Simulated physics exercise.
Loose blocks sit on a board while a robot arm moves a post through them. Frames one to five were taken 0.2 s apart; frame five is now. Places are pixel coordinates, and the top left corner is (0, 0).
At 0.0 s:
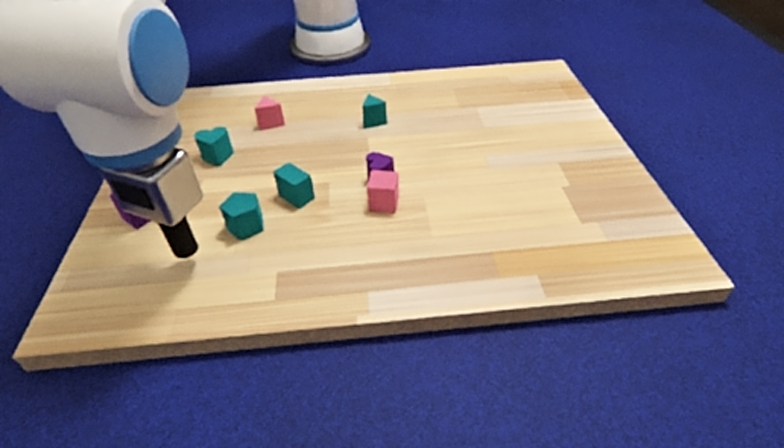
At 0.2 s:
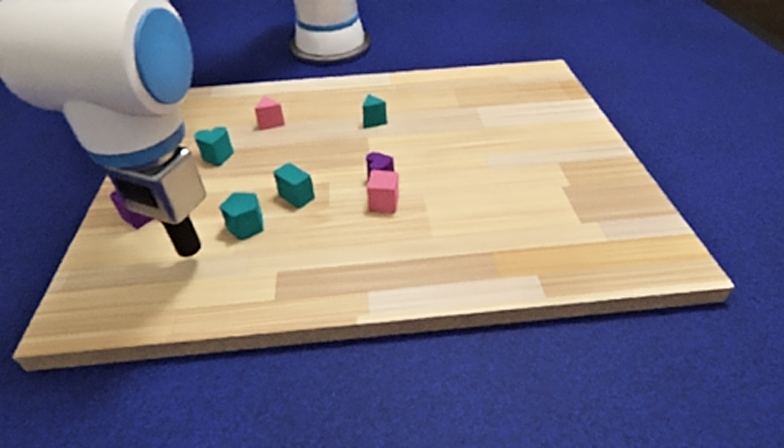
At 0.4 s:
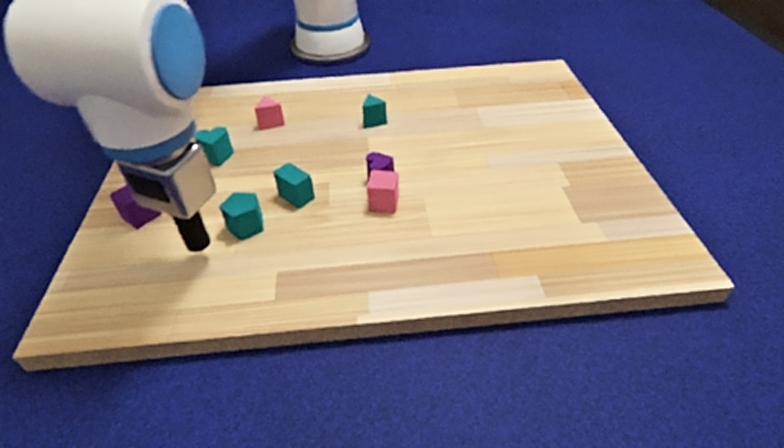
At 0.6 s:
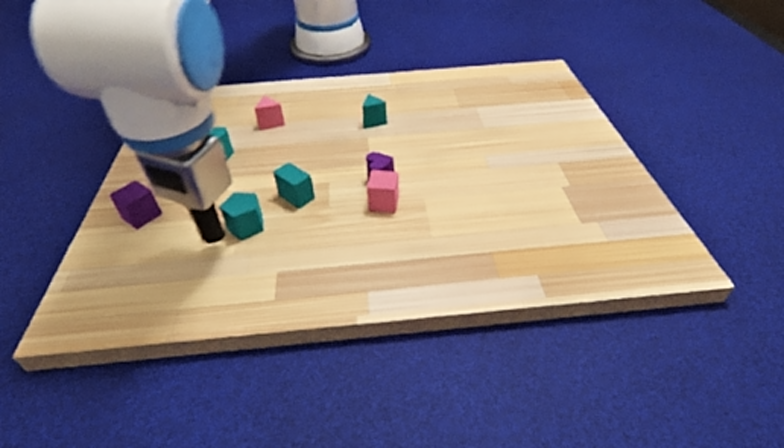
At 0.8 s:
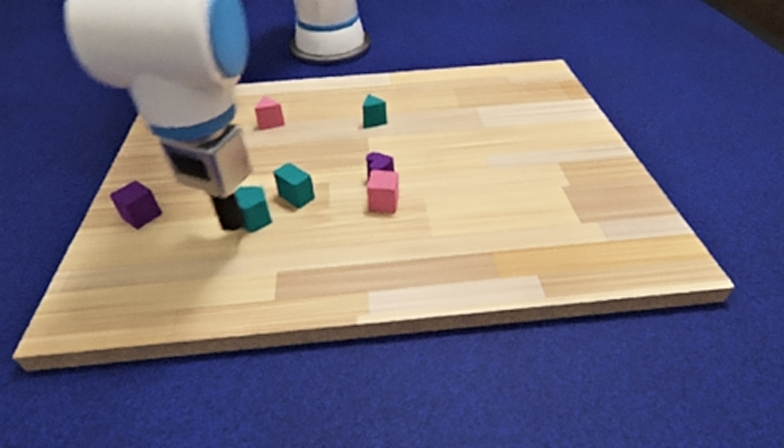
The robot arm slid its black post slowly to the right across the wooden board, then nudged a turquoise block slightly right and away from the viewer, while the other scattered blocks stayed put.
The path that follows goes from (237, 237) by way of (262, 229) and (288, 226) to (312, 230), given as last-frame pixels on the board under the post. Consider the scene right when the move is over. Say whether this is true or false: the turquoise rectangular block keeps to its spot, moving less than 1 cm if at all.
True.
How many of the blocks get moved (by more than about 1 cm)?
One block shifts.
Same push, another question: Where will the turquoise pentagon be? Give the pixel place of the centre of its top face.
About (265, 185).
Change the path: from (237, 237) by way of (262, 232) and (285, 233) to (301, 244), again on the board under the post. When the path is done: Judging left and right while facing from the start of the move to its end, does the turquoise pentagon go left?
I expect so.
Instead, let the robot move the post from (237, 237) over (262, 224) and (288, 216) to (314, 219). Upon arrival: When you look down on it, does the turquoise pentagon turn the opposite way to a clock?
My answer is yes.
The first path, step by step. Halfway along, post (272, 213); turquoise pentagon (265, 185), turned 45° anticlockwise.
At the end, post (309, 217); turquoise pentagon (265, 185), turned 45° anticlockwise; turquoise rectangular block not moved.
